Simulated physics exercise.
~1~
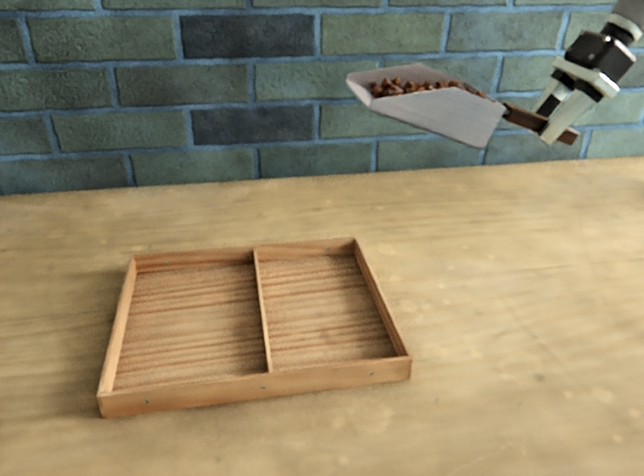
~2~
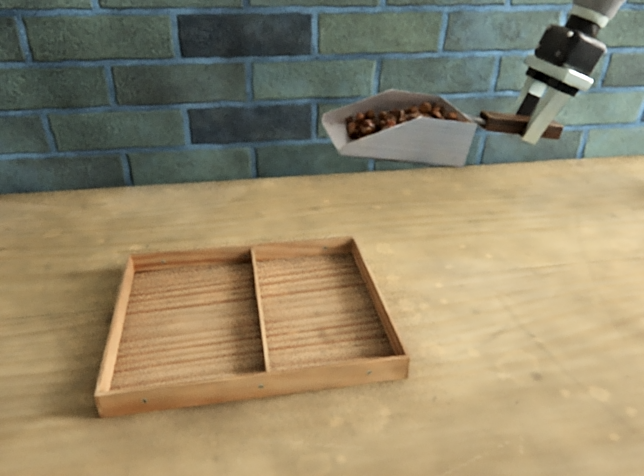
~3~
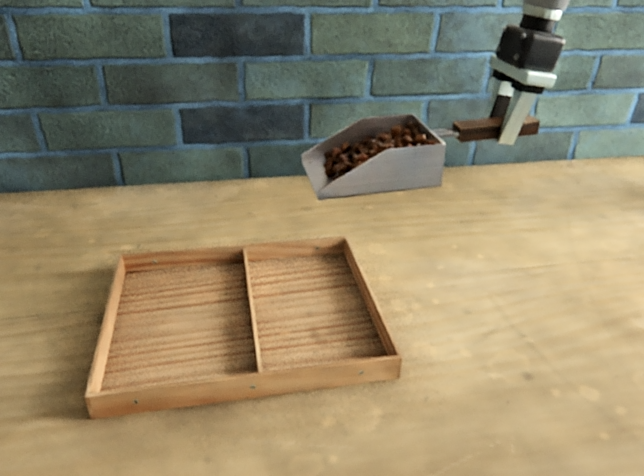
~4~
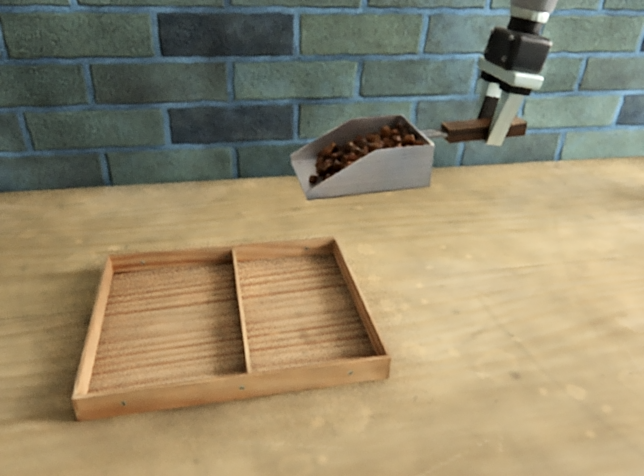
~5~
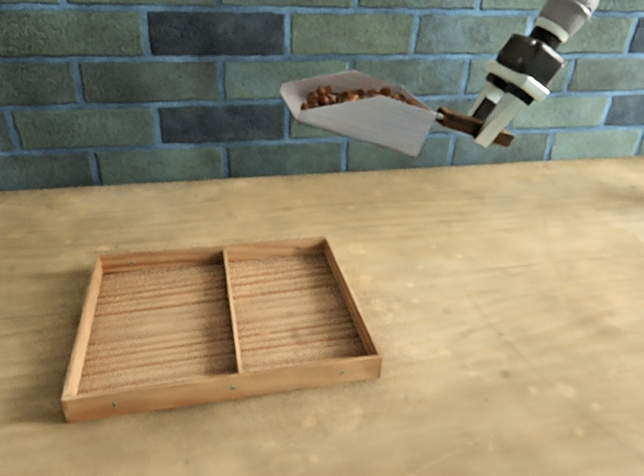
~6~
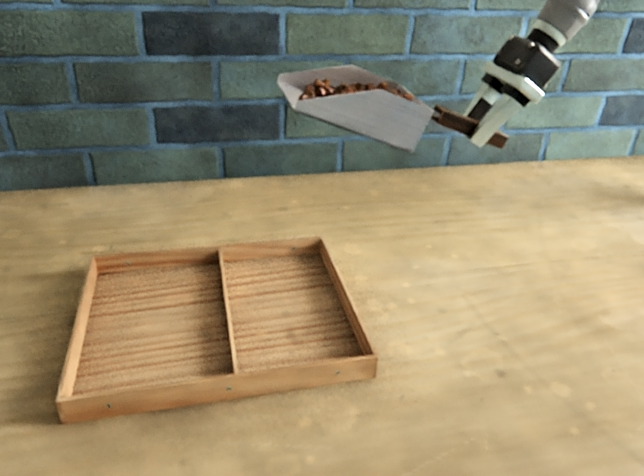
Above a table, a gripper lowers a scoop of brown pellets leftward, then lifts it, still loaded.
